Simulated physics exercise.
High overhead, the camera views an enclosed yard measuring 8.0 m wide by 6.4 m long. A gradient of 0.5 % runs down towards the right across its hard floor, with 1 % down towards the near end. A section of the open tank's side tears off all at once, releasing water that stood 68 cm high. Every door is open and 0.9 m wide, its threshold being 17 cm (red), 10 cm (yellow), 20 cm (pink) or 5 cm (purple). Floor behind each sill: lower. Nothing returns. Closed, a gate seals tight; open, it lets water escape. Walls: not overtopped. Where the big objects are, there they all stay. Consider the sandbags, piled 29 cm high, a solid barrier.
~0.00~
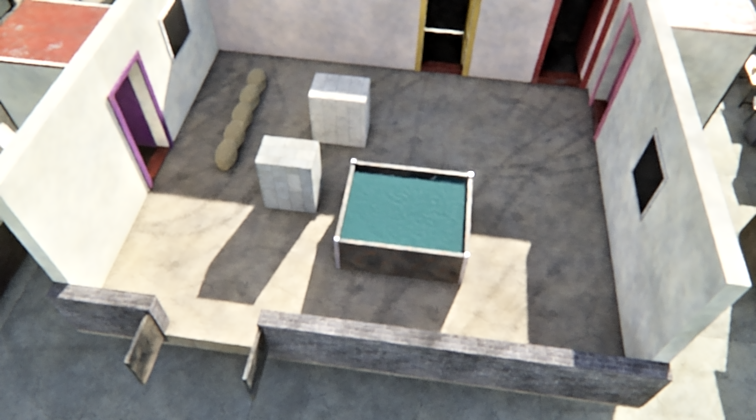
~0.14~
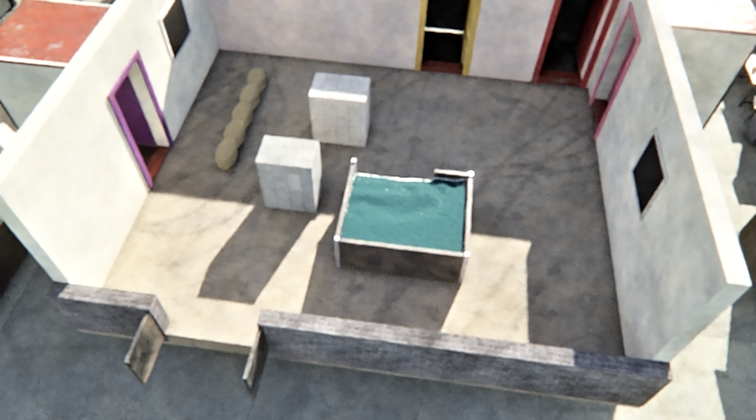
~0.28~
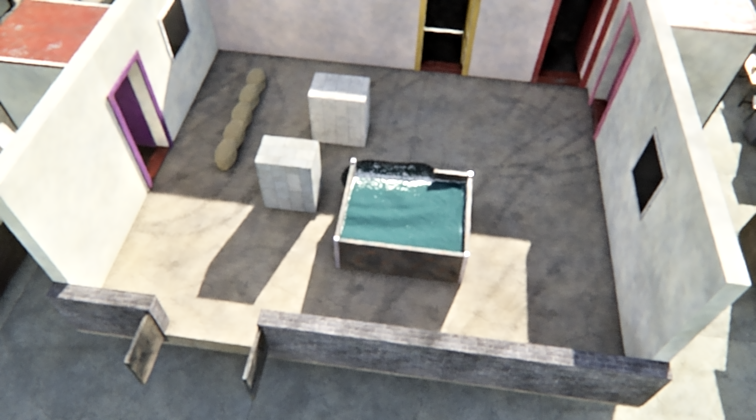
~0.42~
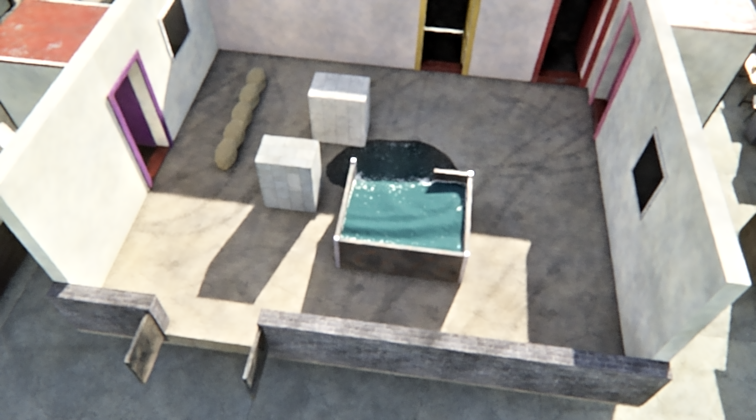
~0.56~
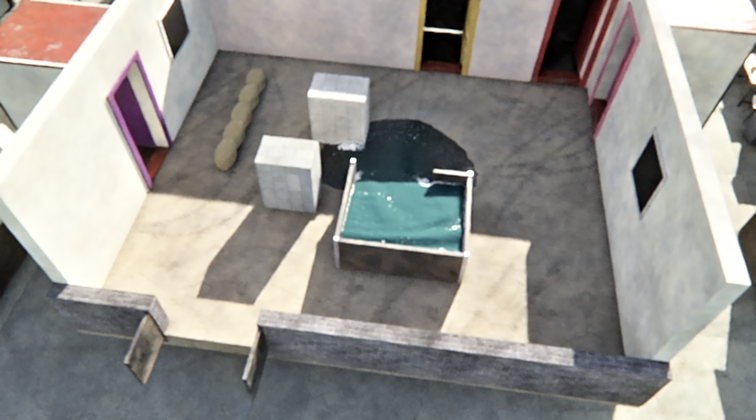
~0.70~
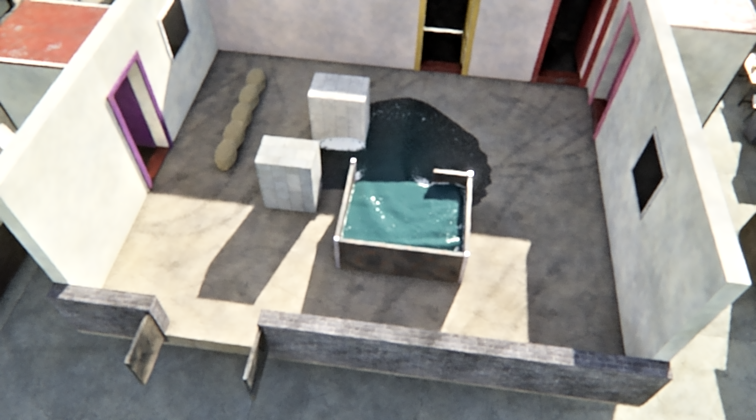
Water bursts from the far side of an open tank and spreads across the yard floor.
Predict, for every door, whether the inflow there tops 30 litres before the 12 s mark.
Prediction: At the red door it falls short of 30 litres; at the yellow door it tops 30 litres; at the pink door it falls short of 30 litres; at the purple door it falls short of 30 litres.
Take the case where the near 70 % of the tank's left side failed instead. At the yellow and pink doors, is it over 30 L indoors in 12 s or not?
At the yellow door the limit is not exceeded; at the pink door it is not exceeded.
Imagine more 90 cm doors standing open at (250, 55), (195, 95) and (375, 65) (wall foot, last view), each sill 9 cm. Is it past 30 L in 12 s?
So, in the order given, it's shy of the mark, then shy of the mark, then beyond the mark.
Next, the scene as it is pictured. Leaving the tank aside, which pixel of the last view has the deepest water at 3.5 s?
Location: Approx. (585, 90).
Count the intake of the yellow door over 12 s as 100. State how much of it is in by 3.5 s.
By that time, around 90 per cent.
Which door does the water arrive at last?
Looks like the purple door.
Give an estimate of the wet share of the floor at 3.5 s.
Wet share: About 45 %.
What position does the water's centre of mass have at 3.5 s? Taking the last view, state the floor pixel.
I'd put it close to (397, 145).
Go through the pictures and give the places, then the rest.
In the first frame, the open tank at (406, 209) is whole and still, 68 cm deep.
In the second frame, water pours out on the open tank's far side and has run 0.8 m, to a hidden place; typically 9 cm deep outside, 68 cm at the open tank's back.
In the third frame, the front is at a hidden place, 1.0 m from the gap on the open tank's far side; 1.1 m2 of floor is under water; 68 cm left at the back of the open tank.
In the fourth frame, water pours out on the open tank's far side and has run 1.4 m, to (426, 147); typically 9 cm deep outside, 63 cm at the open tank's back.
In the fifth frame, the front is at (419, 124), 1.9 m from the gap on the open tank's far side; 3.8 m2 of floor is under water; 57 cm left at the back of the open tank.
In the sixth frame, water pours out on the open tank's far side and has run 2.5 m, to (416, 103); typically 6 cm deep outside, 58 cm at the open tank's back.
After 1.4 s water covers 25 % of the floor and is deepest (34 cm) near (398, 70); red door not reached, yellow door 18 cm at the sill, 9 L in, pink door not reached, purple door not reached.
After 2.2 s water covers 30 % of the floor and is deepest (28 cm) near (397, 76); red door 4 cm at the sill, 0 L in, yellow door 27 cm at the sill, 70 L in, pink door not reached, purple door not reached.
After 3.5 s water covers 45 % of the floor and is deepest (22 cm) near (585, 90); red door 7 cm at the sill, 0 L in, yellow door 17 cm at the sill, 152 L in, pink door 16 cm at the sill, 0 L in, purple door not reached.
After 7.0 s water covers 80 % of the floor and is deepest (11 cm) near (625, 380); red door 9 cm at the sill, 0 L in, yellow door 6 cm at the sill, 172 L in, pink door 9 cm at the sill, 0 L in, purple door 2 cm at the sill, 0 L in.
After 12.0 s water covers 95 % of the floor and is deepest (10 cm) near (625, 380); red door 4 cm at the sill, 0 L in, yellow door 2 cm at the sill, 172 L in, pink door 5 cm at the sill, 0 L in, purple door 2 cm at the sill, 0 L in.
